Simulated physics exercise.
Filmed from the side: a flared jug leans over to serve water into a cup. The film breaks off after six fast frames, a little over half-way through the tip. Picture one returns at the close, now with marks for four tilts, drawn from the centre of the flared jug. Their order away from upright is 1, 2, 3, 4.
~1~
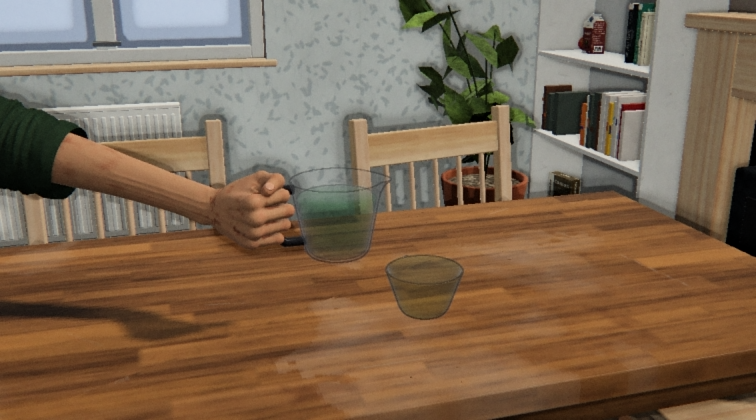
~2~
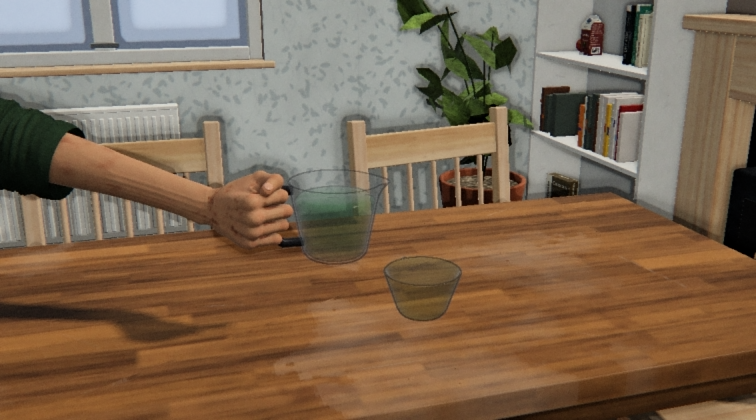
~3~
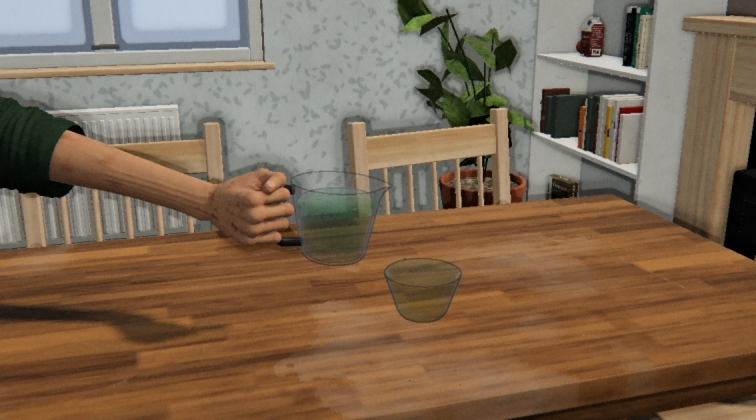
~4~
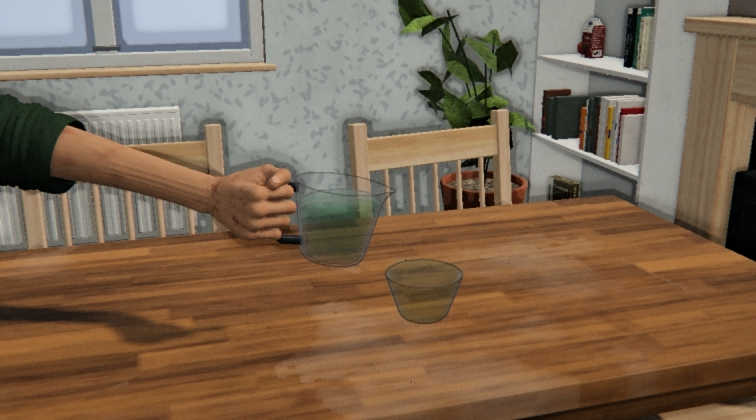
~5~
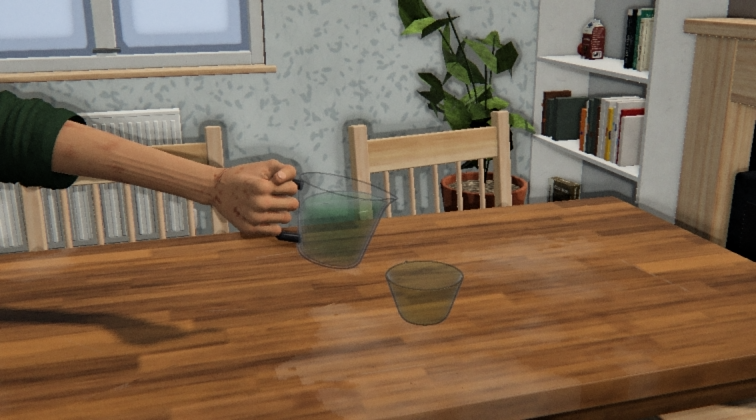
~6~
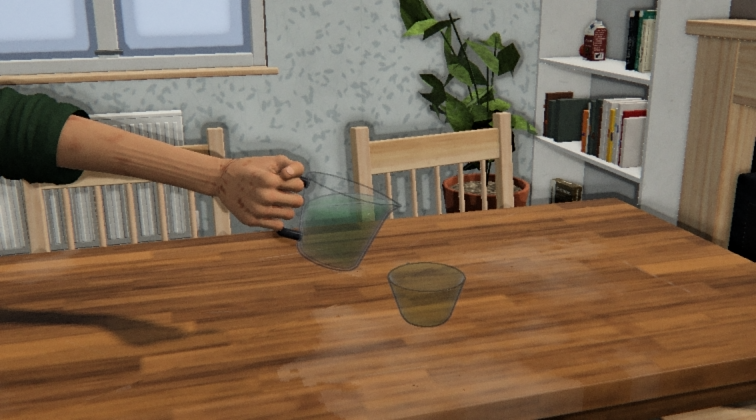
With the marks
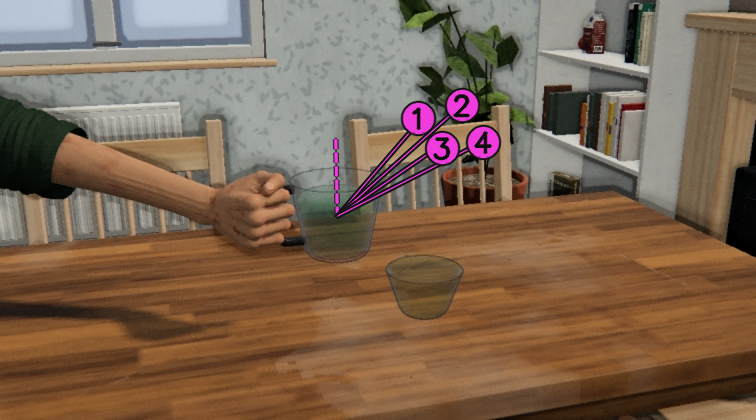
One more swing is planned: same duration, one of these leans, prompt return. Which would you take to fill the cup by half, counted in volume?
Use mark 1.
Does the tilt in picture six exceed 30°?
No.
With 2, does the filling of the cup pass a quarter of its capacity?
Yes.
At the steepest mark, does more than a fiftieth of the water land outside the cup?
Yes.
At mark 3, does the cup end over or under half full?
Over.
On the marked copy, 1 at (408, 133); 2 at (449, 116); 3 at (426, 155); 4 at (467, 149).
Choosing 1, the cup ends with about 49 % of what it can hold.
Choosing 2, the cup ends with about 71 % of what it can hold; 3 % of the water is spilt.
Choosing 3, the cup ends with about 88 % of what it can hold; 7 % of the water is spilt.
Choosing 4, the cup ends with about 96 % of what it can hold; 17 % of the water is spilt.
